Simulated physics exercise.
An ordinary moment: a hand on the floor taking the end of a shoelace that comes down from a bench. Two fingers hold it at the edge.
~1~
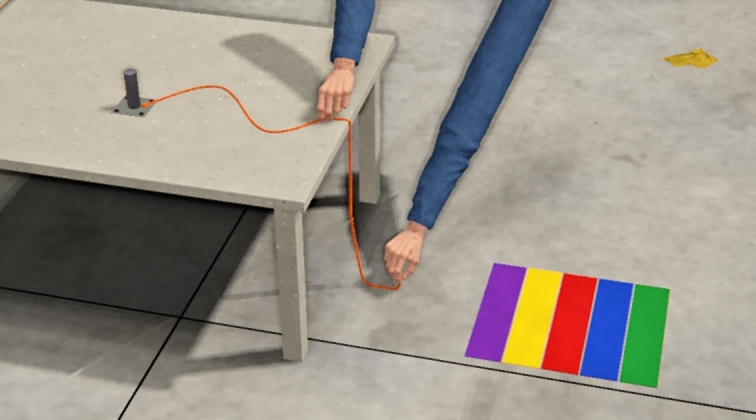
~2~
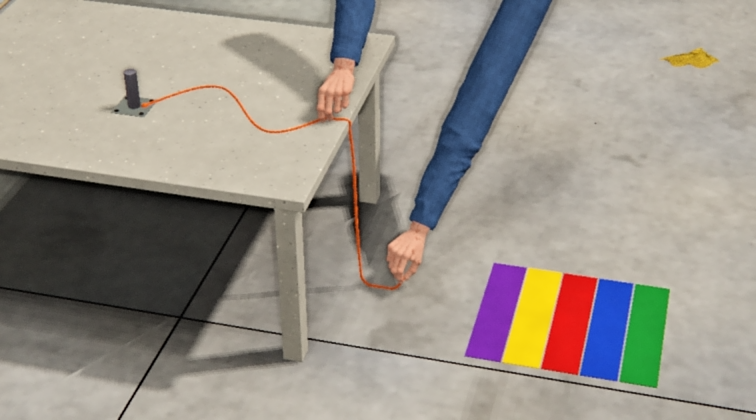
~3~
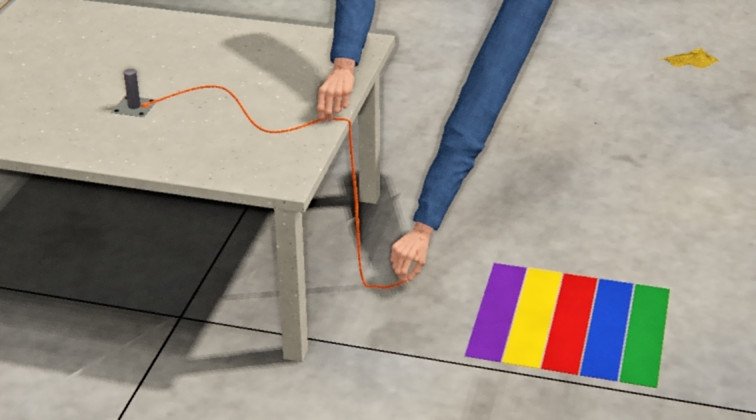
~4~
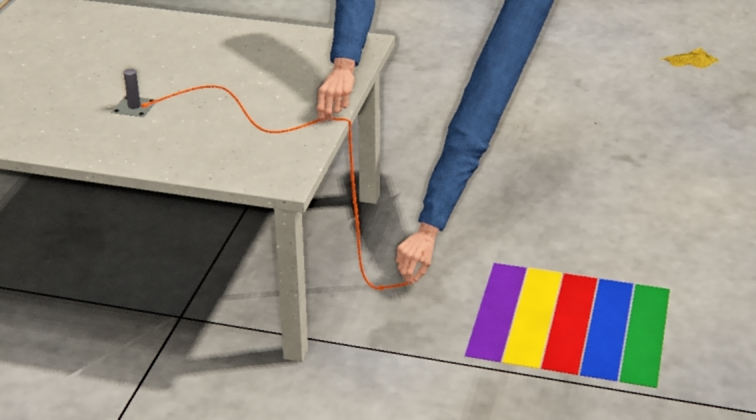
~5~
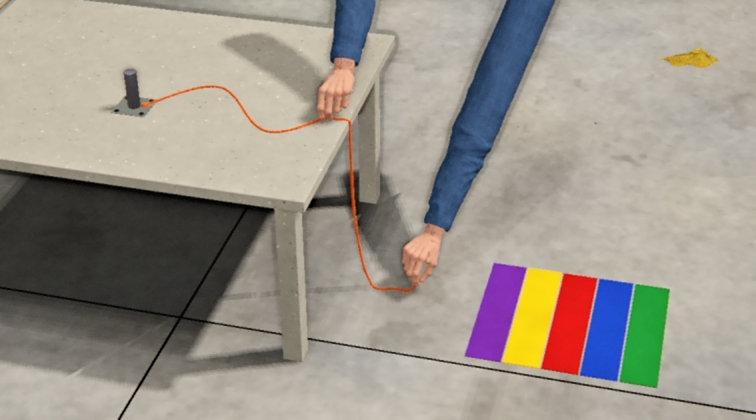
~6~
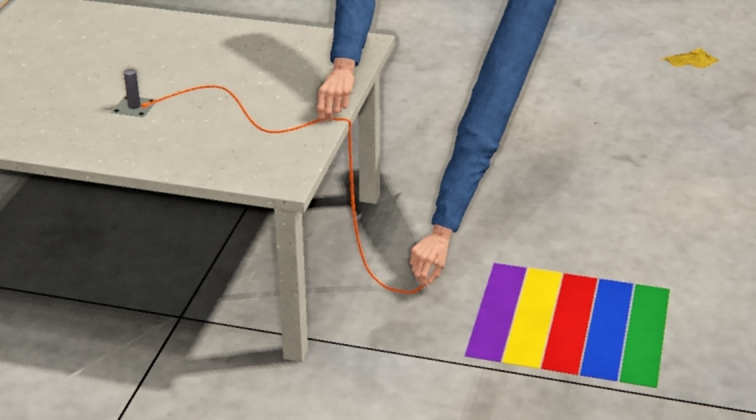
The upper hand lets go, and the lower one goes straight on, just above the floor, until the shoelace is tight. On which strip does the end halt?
It gets as far as the blue strip.
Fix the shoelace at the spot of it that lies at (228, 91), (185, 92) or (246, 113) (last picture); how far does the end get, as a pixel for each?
The places are (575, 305), (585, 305) and (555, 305).
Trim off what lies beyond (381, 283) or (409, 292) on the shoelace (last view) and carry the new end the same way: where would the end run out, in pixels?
The places are (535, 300) and (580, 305).
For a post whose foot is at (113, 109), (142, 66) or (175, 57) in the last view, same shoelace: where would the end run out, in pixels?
Try by try, around (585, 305), (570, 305) and (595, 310).
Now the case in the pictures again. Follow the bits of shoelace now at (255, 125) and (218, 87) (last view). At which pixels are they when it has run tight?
They go to (314, 118) and to (225, 113).
Soon after, end near (550, 302); over yellow.
Then, end near (587, 307); over red.
At full stretch, end near (610, 311); over blue. The blue one.
